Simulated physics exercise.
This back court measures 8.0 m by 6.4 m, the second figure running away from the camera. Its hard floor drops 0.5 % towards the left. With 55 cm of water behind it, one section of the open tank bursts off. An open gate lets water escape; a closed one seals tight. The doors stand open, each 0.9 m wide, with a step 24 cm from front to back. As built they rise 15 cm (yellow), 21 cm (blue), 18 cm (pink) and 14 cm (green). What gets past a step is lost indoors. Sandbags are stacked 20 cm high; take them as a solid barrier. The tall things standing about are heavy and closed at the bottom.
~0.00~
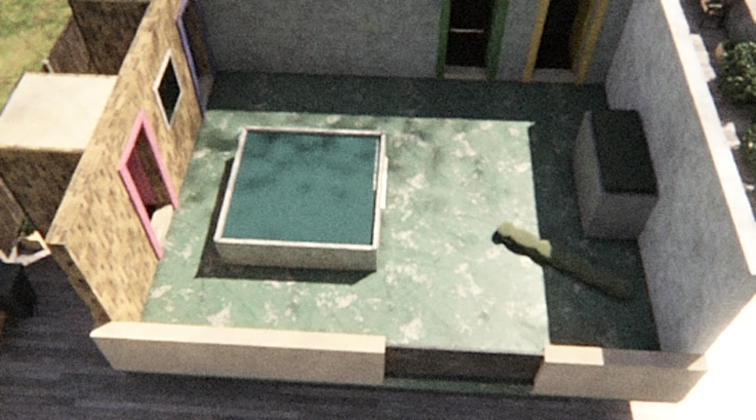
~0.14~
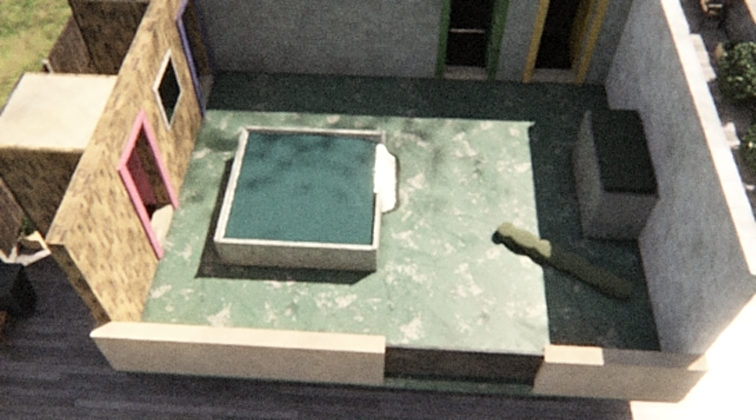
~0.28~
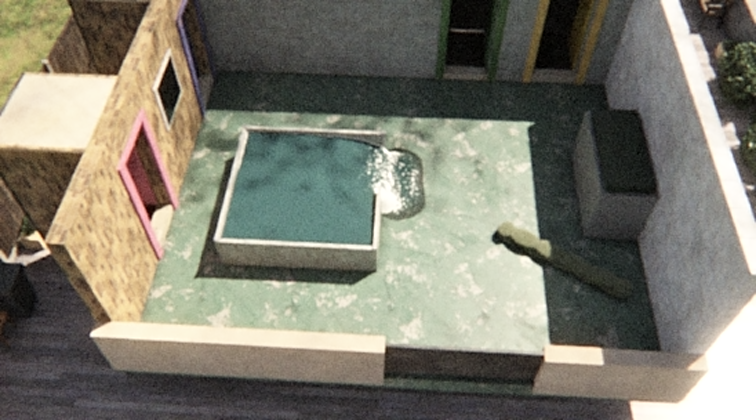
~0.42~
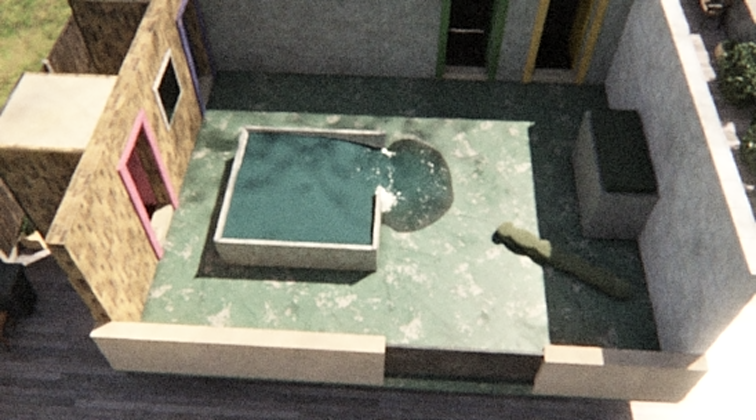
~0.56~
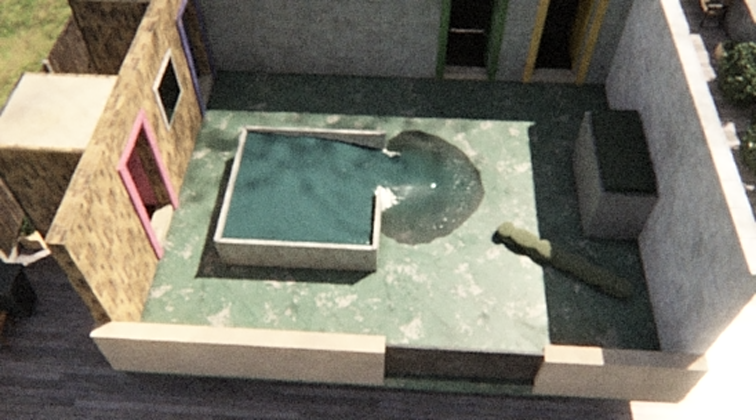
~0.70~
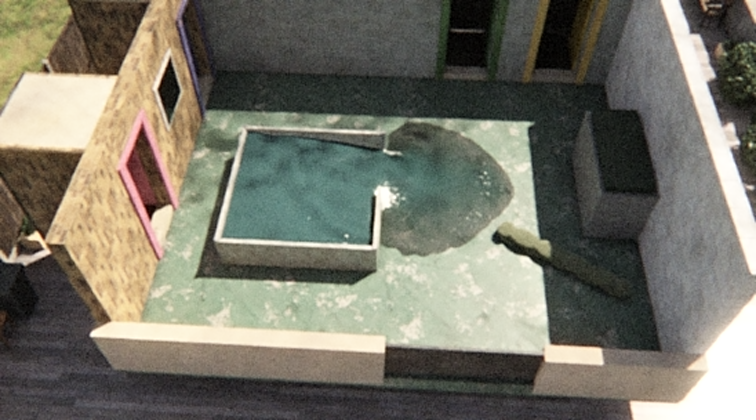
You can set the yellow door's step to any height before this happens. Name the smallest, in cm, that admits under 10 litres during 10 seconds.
Close to 19 cm is just enough.
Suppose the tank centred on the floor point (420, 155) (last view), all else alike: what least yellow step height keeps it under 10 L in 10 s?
Then roughly 30 cm.
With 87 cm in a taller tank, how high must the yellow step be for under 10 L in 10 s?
Then roughly 33 cm.
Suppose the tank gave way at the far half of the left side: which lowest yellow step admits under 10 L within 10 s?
About 7.5 cm.
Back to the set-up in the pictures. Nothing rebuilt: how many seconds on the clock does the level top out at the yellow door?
At about 4.0 s.
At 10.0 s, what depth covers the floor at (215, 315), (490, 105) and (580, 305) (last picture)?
Roughly 1, 11 and 4 cm, in turn.
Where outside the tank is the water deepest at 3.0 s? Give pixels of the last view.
Near (595, 99).
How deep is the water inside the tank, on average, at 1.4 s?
Roughly 44 cm on average.
After 1.4 s water covers 25 % of the floor, deepest (31 cm) near (393, 172); it has not reached the yellow door.
After 3.0 s water covers 40 % of the floor, deepest (38 cm) near (595, 99); 13 cm at the yellow door, 0 litres in over its 15 cm step.
After 10.0 s water covers 85 % of the floor, deepest (15 cm) near (200, 128); 10 cm at the yellow door, 38 litres in over its 15 cm step.
At the yellow door as built, the water arrived by 2.3 s and peaked near 23 cm at 4.0 s.
Run again over the same 10 s with other heights there, 28 litres in over 16 cm, 5 litres over 21.5 cm. The limit of 10 litres is kept from about 19 cm up.
